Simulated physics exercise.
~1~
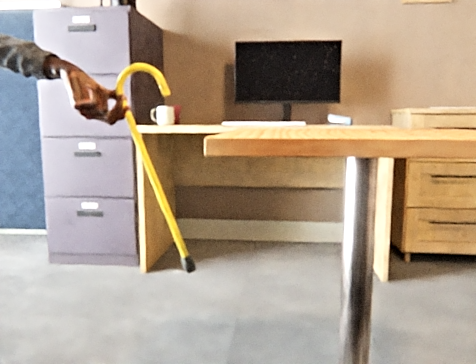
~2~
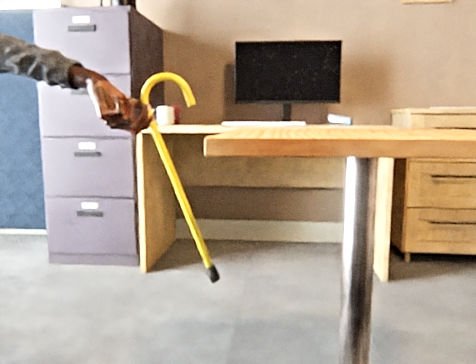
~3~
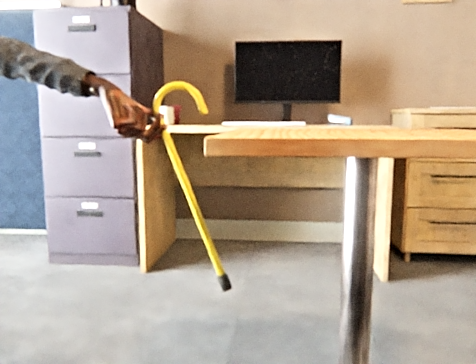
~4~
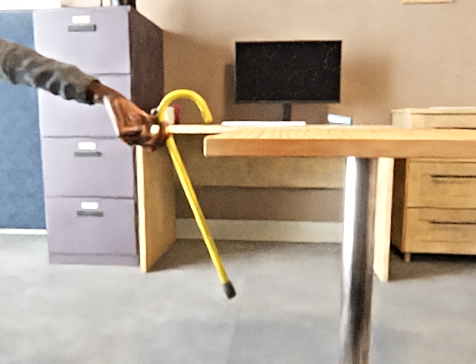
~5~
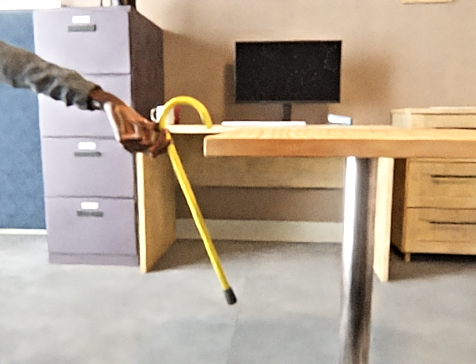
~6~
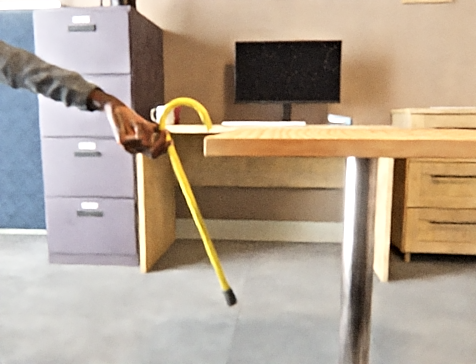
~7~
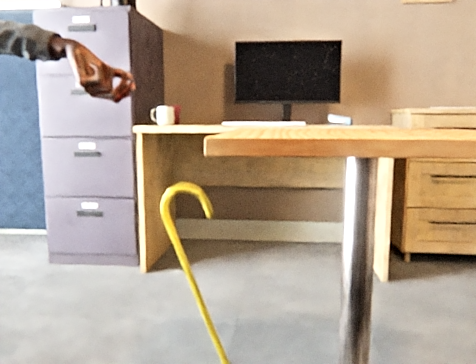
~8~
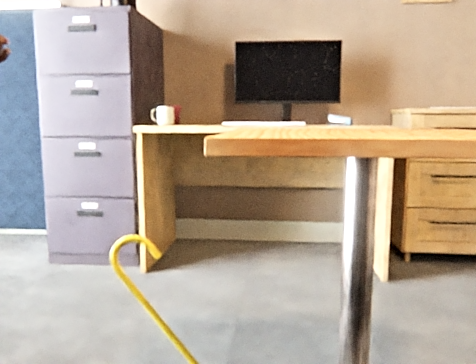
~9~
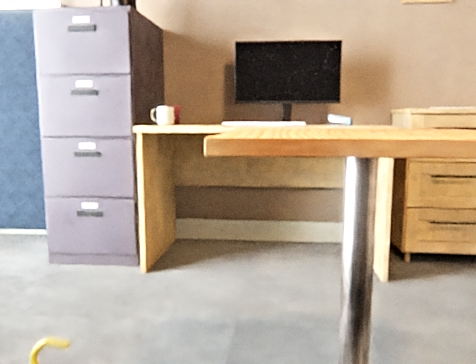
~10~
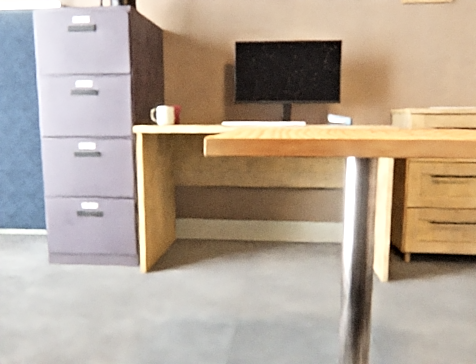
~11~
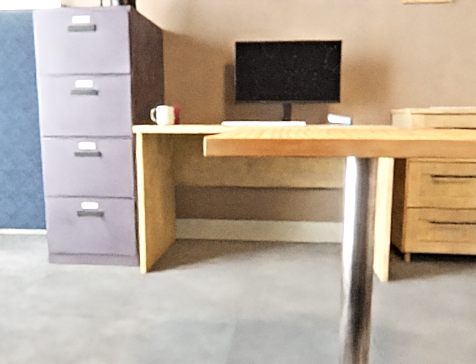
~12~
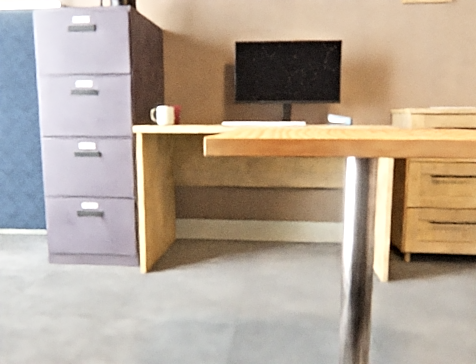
A hand reaching in from the left holds a yellow cane with a hooked handle and a dark tip, seen by a still camera in an office. A wooden table top on a metal leg stands at the right, with a purple filing cabinet, a desk with a mug and black monitor, and wooden drawers behind. The hand moves the cane right and slightly down until its hook is beside the table's left edge, and pauses. It then lets go and draws back left. The cane drops, tipping as it falls leftward, and slips out of view at the lower left, leaving the table unmoved.
